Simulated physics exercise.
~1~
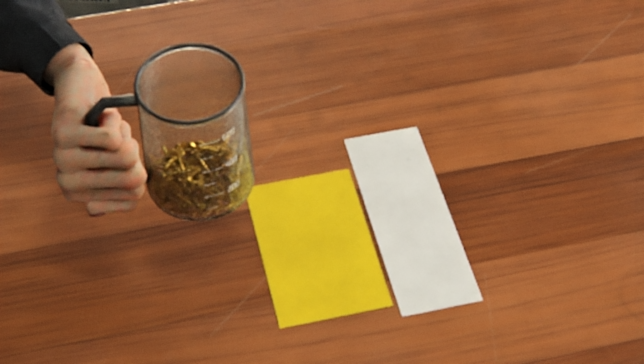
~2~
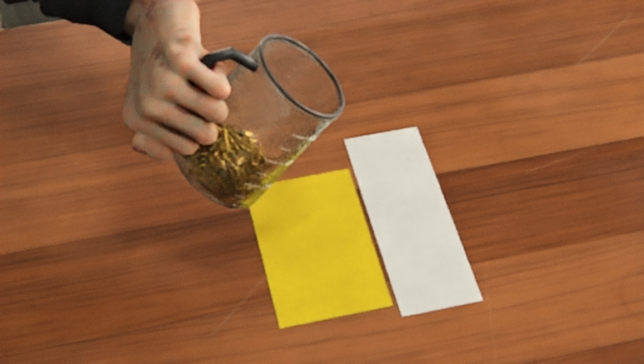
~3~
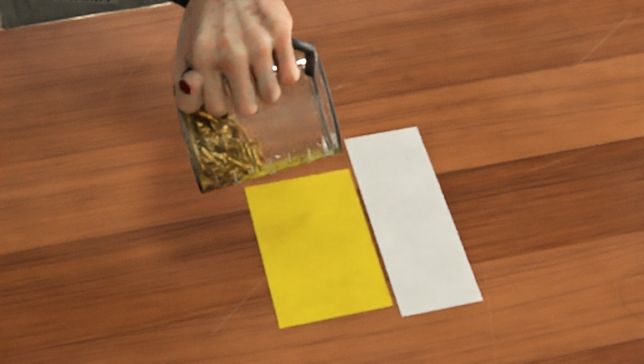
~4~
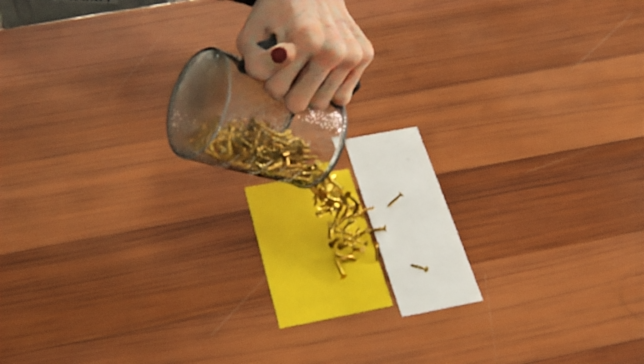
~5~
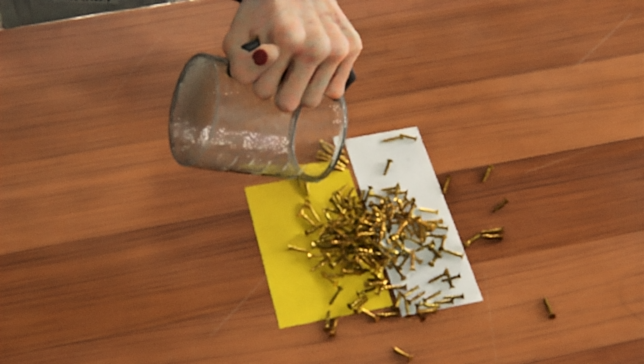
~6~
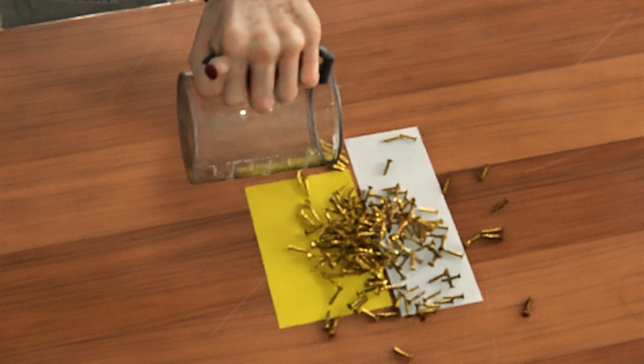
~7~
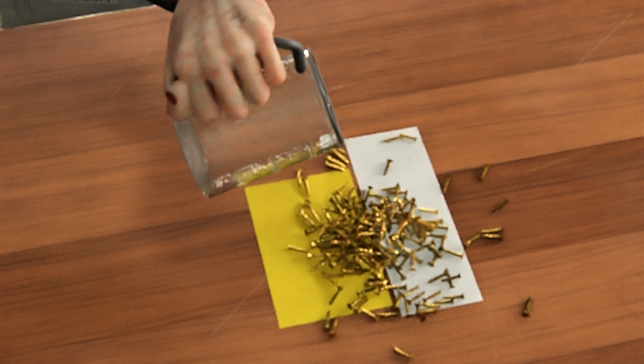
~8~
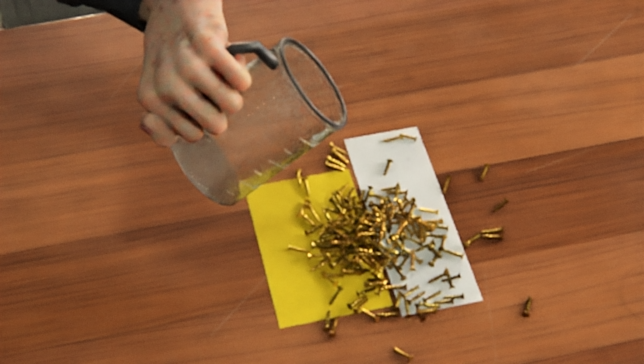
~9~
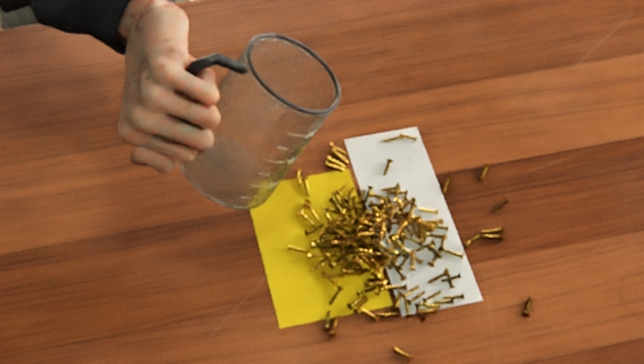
To begin with, a hand holds a clear jug of brass-coloured screws upright over a wooden table, beside a yellow mat and a white mat. The hand moves the jug to the right and tips it until it lies on its side above the yellow mat. As it tilts further, screws spill from the rim and pile up across both mats, with a few scattering onto the bare wood. The hand then turns the emptied jug partly back upright. At the end, it stays leaning in the hand, while the screws lie still, mostly on the two mats.
